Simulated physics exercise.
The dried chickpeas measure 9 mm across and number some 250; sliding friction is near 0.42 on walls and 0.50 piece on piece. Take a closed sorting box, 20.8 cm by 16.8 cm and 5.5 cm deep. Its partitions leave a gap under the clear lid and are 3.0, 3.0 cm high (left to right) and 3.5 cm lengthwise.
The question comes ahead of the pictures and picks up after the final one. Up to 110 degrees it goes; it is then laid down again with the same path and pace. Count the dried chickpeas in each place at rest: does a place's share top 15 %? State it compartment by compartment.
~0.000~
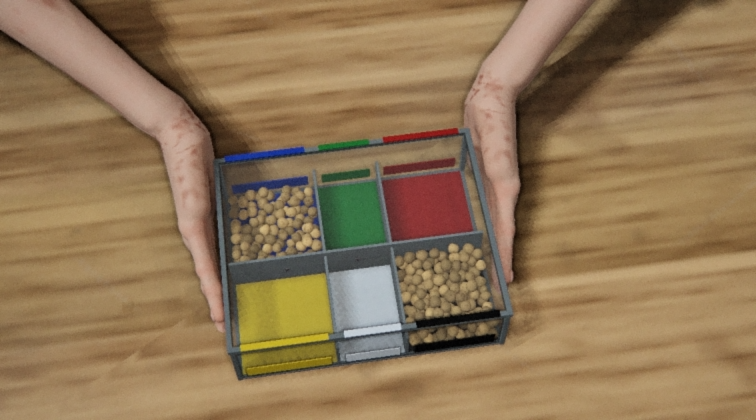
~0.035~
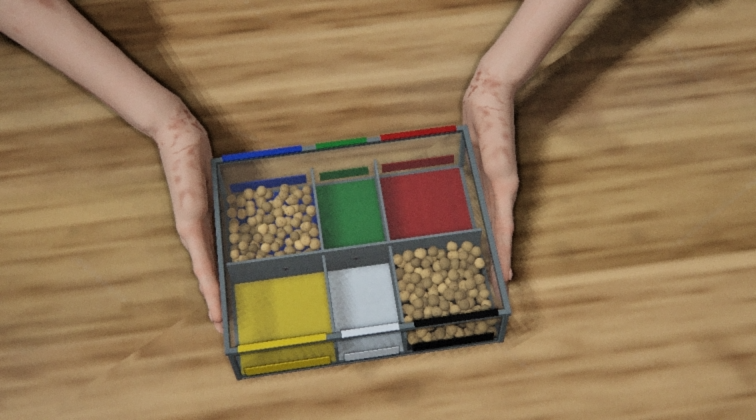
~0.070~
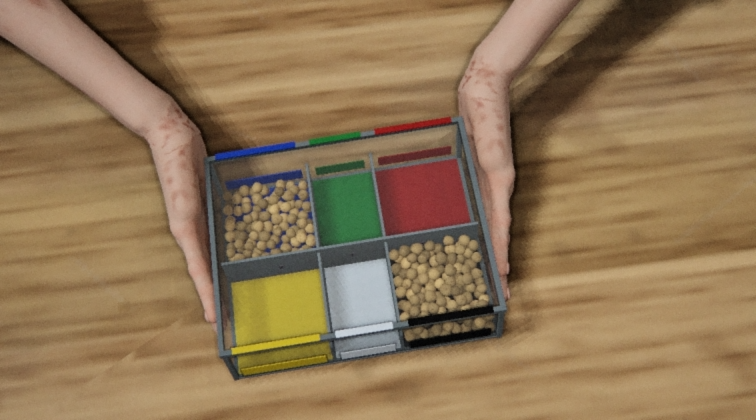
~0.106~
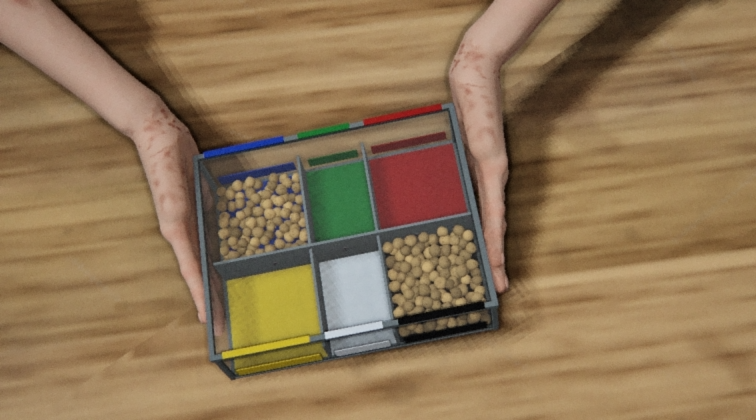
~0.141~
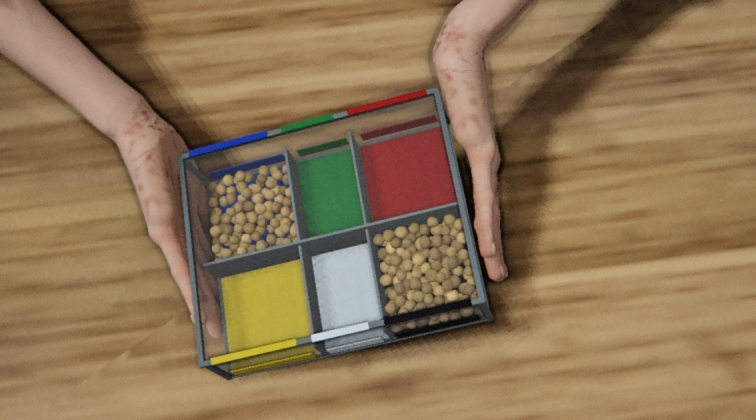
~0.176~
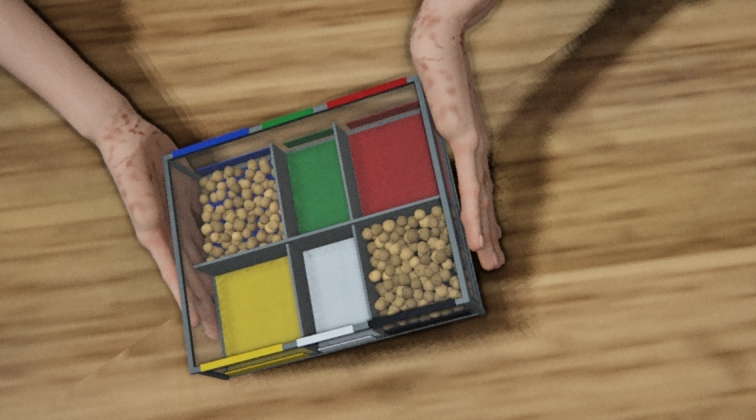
Red: Does not, blue: Tops it, green: Does not, yellow: Tops it, white: Does not, black: Tops it.
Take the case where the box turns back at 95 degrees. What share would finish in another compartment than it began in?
Estimate: Around 35 %.
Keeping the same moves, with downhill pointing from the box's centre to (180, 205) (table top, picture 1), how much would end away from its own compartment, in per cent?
Something like 50 per cent of the pieces.
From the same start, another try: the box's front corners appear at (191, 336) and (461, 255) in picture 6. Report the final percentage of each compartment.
It comes out as red at 0 percent, blue at 70 percent, green at 0 percent, yellow at 25 percent, white at 0 percent and black at 5 percent.
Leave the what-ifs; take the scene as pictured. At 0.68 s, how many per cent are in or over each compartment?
You'd find red at 0, blue at 40, green at 0, yellow at 10, white at 10 and black at 40 per cent.
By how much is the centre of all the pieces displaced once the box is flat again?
The balance point ends up some 4.5 centimetres from where it began.
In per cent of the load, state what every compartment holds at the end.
Red 0; blue 35; green 0; yellow 25; white 10; black 25 (in a hundred).
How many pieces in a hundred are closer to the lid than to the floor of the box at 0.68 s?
I'd say around 70 percent of the pieces.
Then, at 0.68 s, tilt 109 degrees; blue 40 %, yellow 10 %, white 10 %, black 40 %.
After 1.02 s, tilt 46 degrees; blue 35 %, yellow 25 %, white 10 %, black 30 %.
After 1.45 s, tilt 0 degrees; blue 35 %, yellow 25 %, white 10 %, black 25 %.
At rest (1.9 s), red 0 %, blue 35 %, green 0 %, yellow 25 %, white 10 %, black 25 %.
